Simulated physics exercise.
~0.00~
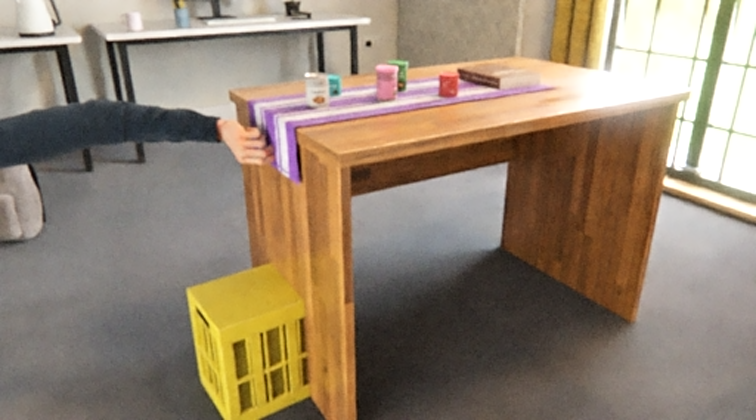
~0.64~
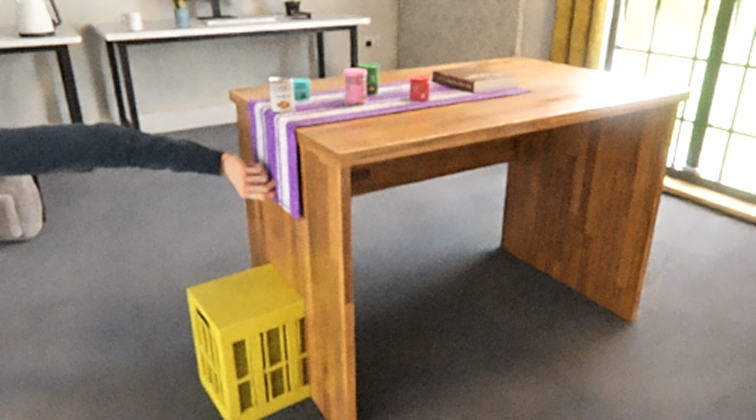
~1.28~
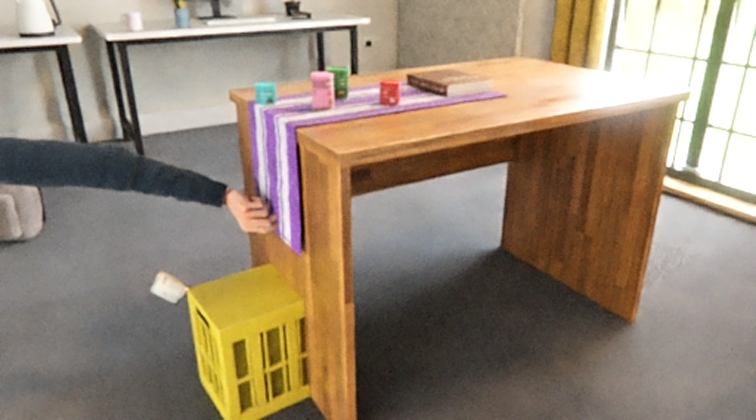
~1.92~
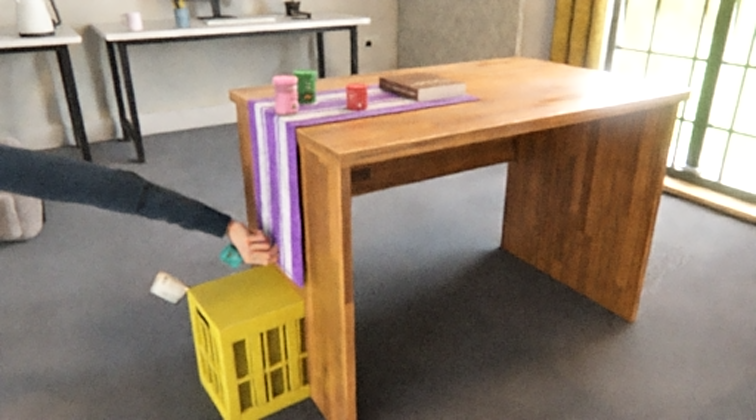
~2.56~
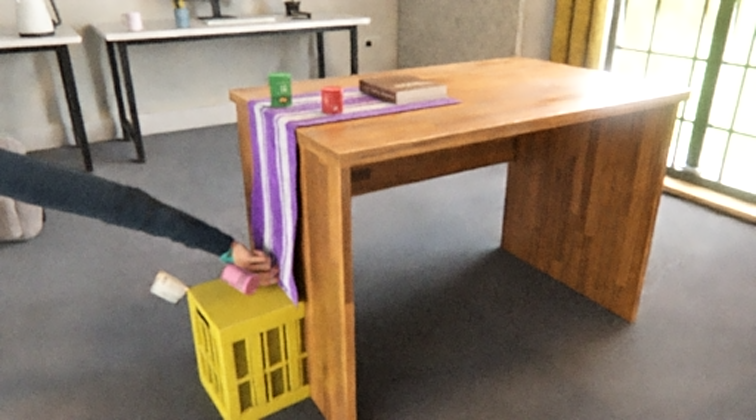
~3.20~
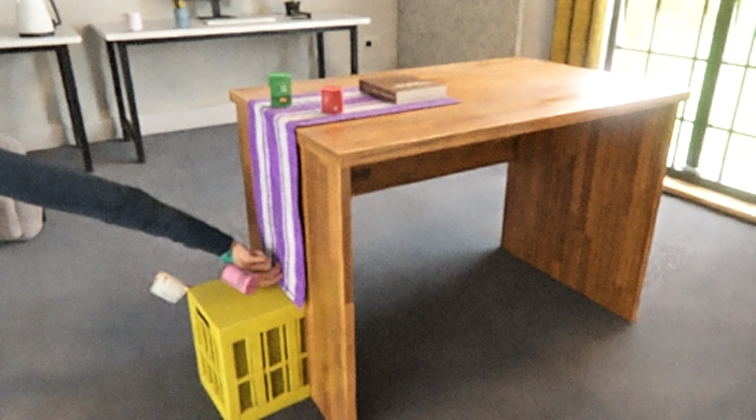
A purple striped table runner slid left as a hand drew its end down toward a yellow crate, and a white can, a turquoise pot and a pink can dropped off in turn, leaving the green can, red container and book still on the table.
